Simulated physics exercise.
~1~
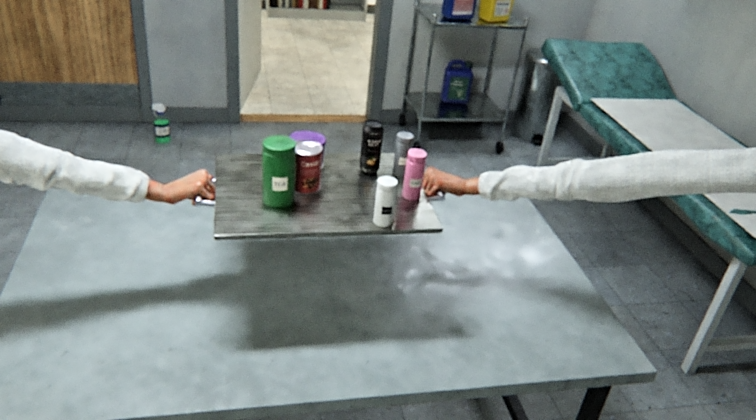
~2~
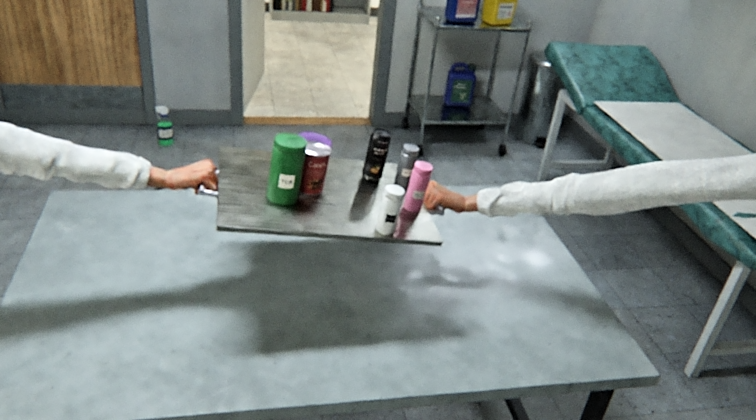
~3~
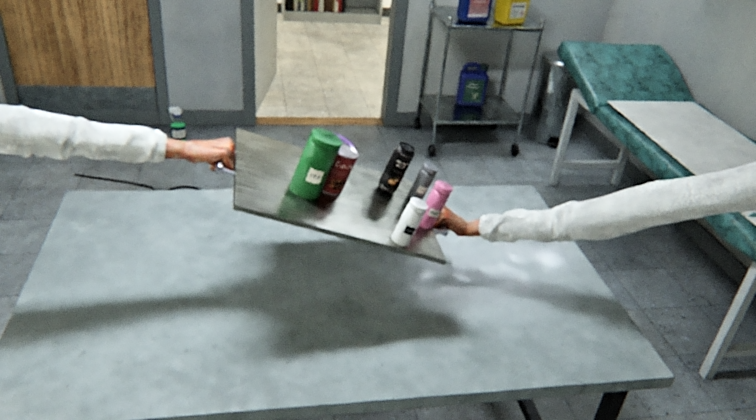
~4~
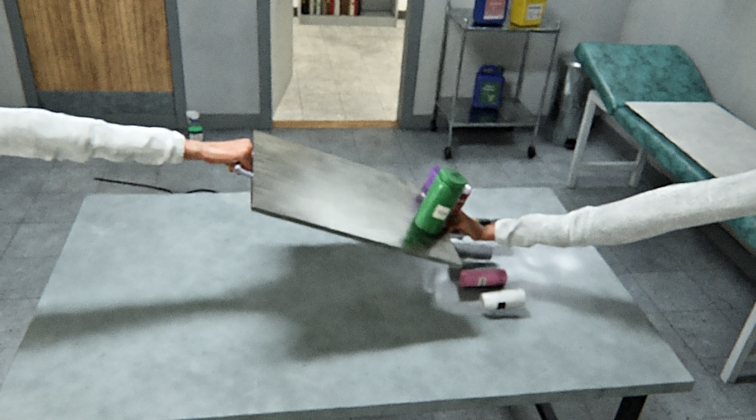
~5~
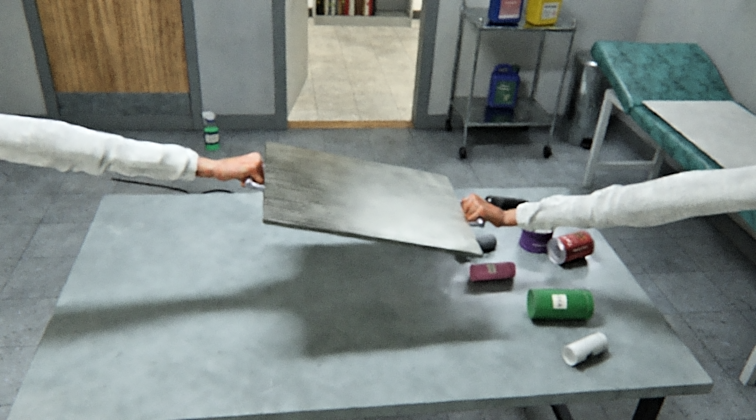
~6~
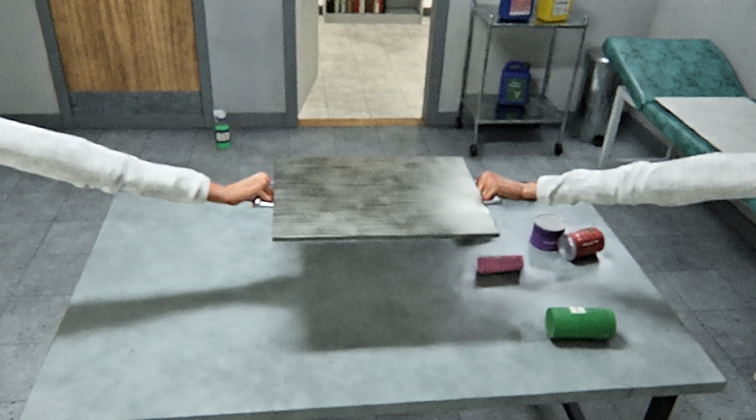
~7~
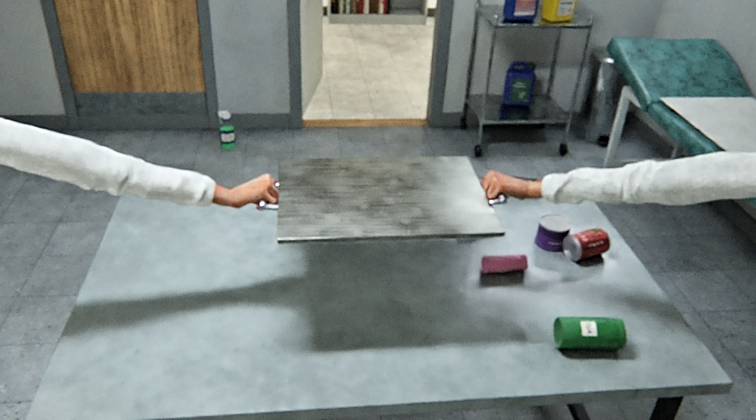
Handheld rimless tray tipping down to the right, spilling its coloured containers onto the table, then levelling out empty between two hands.
